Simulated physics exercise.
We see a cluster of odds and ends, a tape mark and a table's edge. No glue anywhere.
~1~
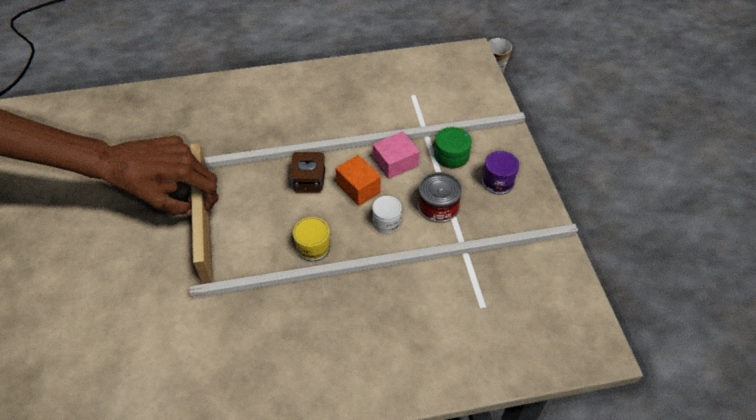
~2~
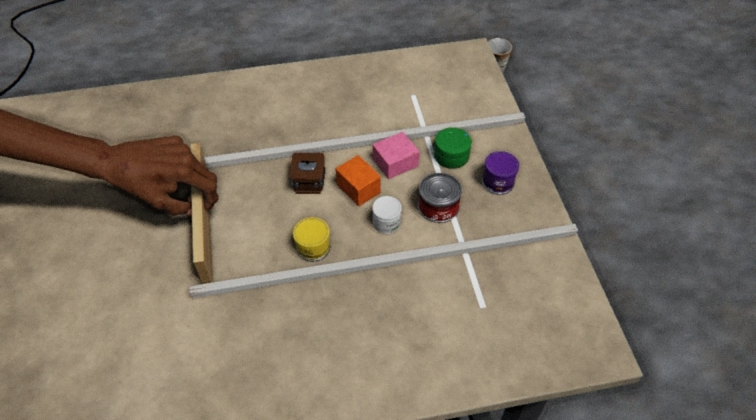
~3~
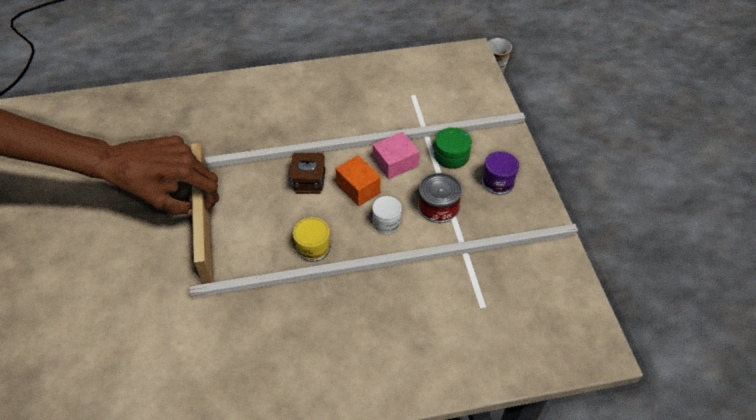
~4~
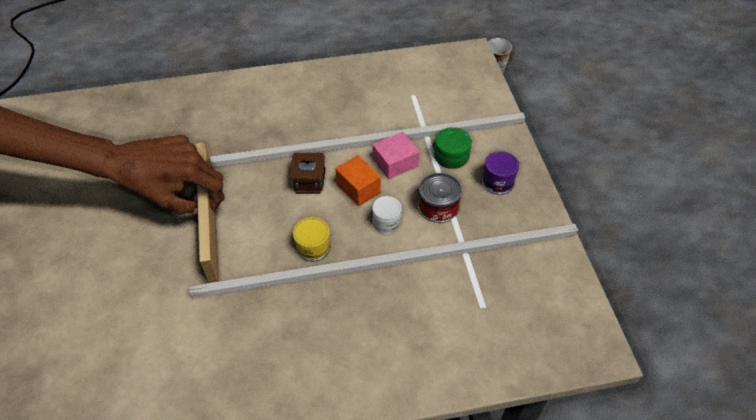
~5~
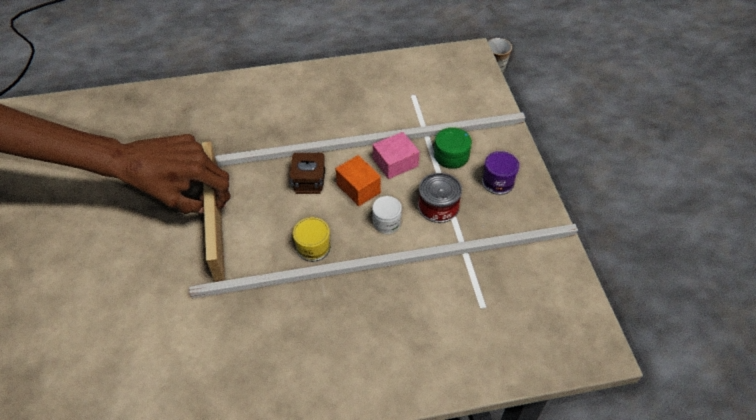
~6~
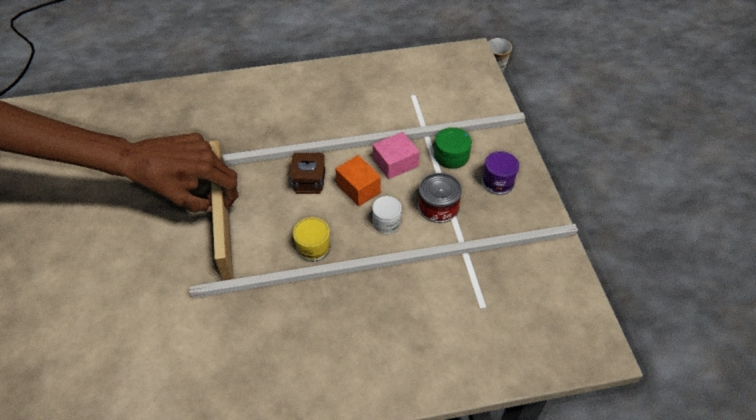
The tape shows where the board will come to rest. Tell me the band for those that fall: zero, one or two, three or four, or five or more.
Here the number that fall off is zero.
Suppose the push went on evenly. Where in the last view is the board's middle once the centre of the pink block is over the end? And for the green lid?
Its middle is around (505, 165) and around (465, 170).
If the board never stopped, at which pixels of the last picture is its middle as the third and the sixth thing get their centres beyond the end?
First at (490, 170), next at (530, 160).
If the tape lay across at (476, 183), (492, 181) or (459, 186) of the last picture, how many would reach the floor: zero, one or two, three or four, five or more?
For each place: One or two; one or two; no fall at all.
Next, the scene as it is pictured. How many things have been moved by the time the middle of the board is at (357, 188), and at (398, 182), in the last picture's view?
First 5, then 7.
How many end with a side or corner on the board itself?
3 of them.
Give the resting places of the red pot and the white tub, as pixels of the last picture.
The red pot stops around (510, 181); the white tub around (489, 202).
Soon after, none off yet; purple tin at rest near (500, 173); green lid at rest near (452, 148); red pot at rest near (440, 198).
In the end, the number that fall off is zero.
